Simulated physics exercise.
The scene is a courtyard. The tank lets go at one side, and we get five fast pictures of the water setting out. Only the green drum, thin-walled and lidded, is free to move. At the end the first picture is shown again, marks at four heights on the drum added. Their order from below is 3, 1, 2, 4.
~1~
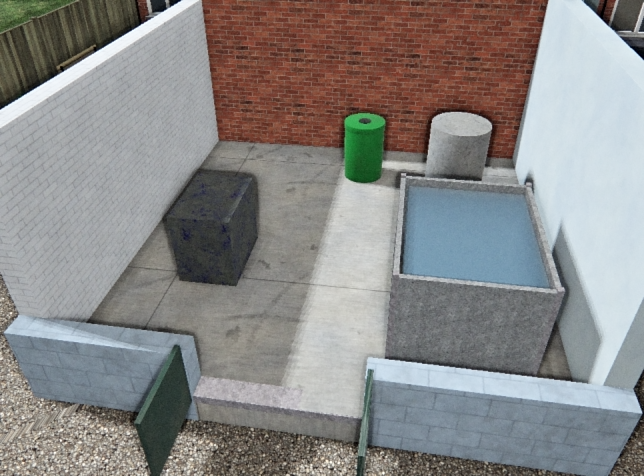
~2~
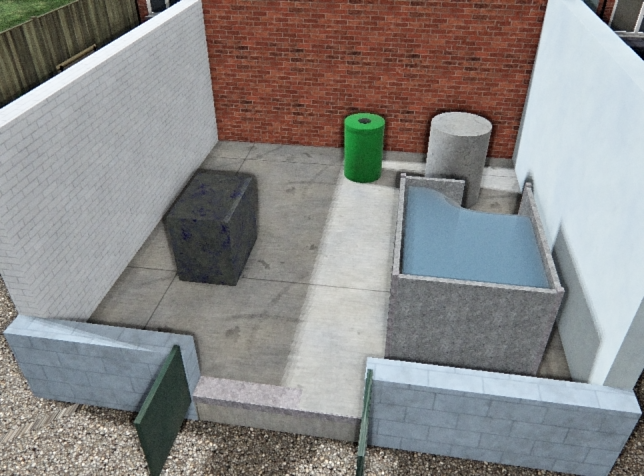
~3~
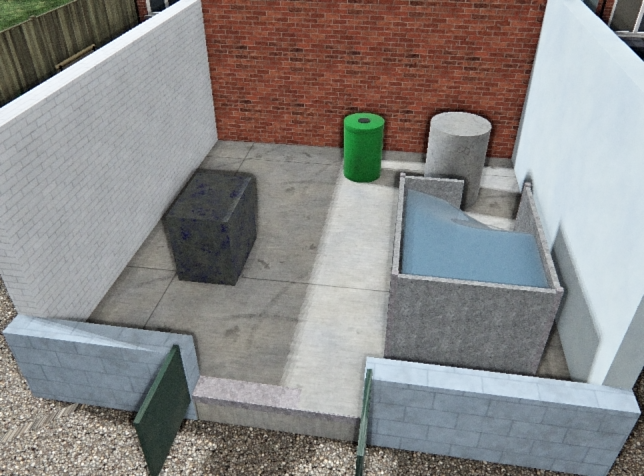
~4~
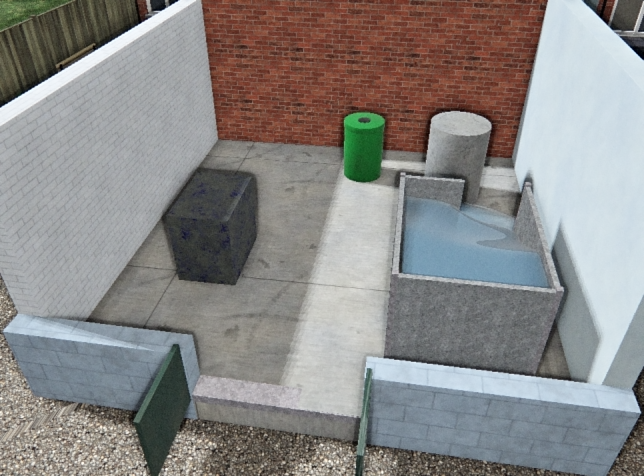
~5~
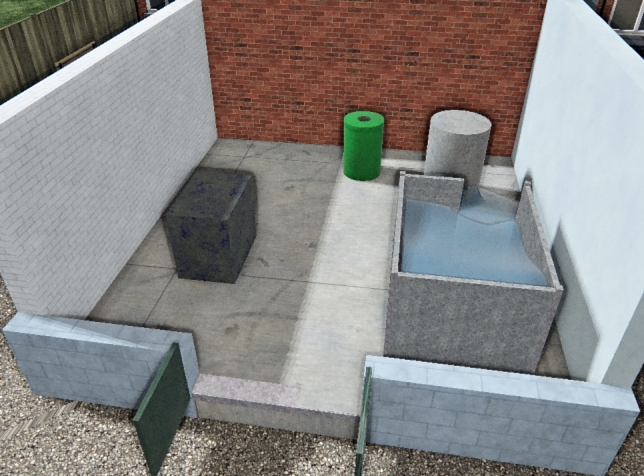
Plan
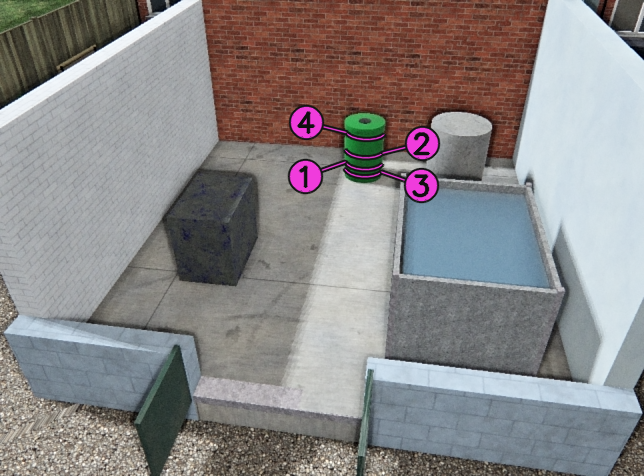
In a walled courtyard with a brick back wall, a green drum, a gray cylinder and a dark block stand near a stone tank full of water. The water drops at the tank's back, then sloshes unevenly around inside at a lower level, while the drum stays still.
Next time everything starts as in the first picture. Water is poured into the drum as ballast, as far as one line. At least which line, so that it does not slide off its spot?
Choose 2.
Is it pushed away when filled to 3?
Yes, it does.
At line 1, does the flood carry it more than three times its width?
No, less.
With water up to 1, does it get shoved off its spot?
Yes.
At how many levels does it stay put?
Two.
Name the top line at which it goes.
Here it is line 1.
In magenta, 1 at (362, 169); 2 at (362, 157); 3 at (361, 176); 4 at (363, 139); from the bottom up 3, 1, 2, 4.
For line 1, it is pushed about its own width away.
For line 2, it does not move.
For line 3, it is pushed about 7 times its own width away.
For line 4, it does not move.
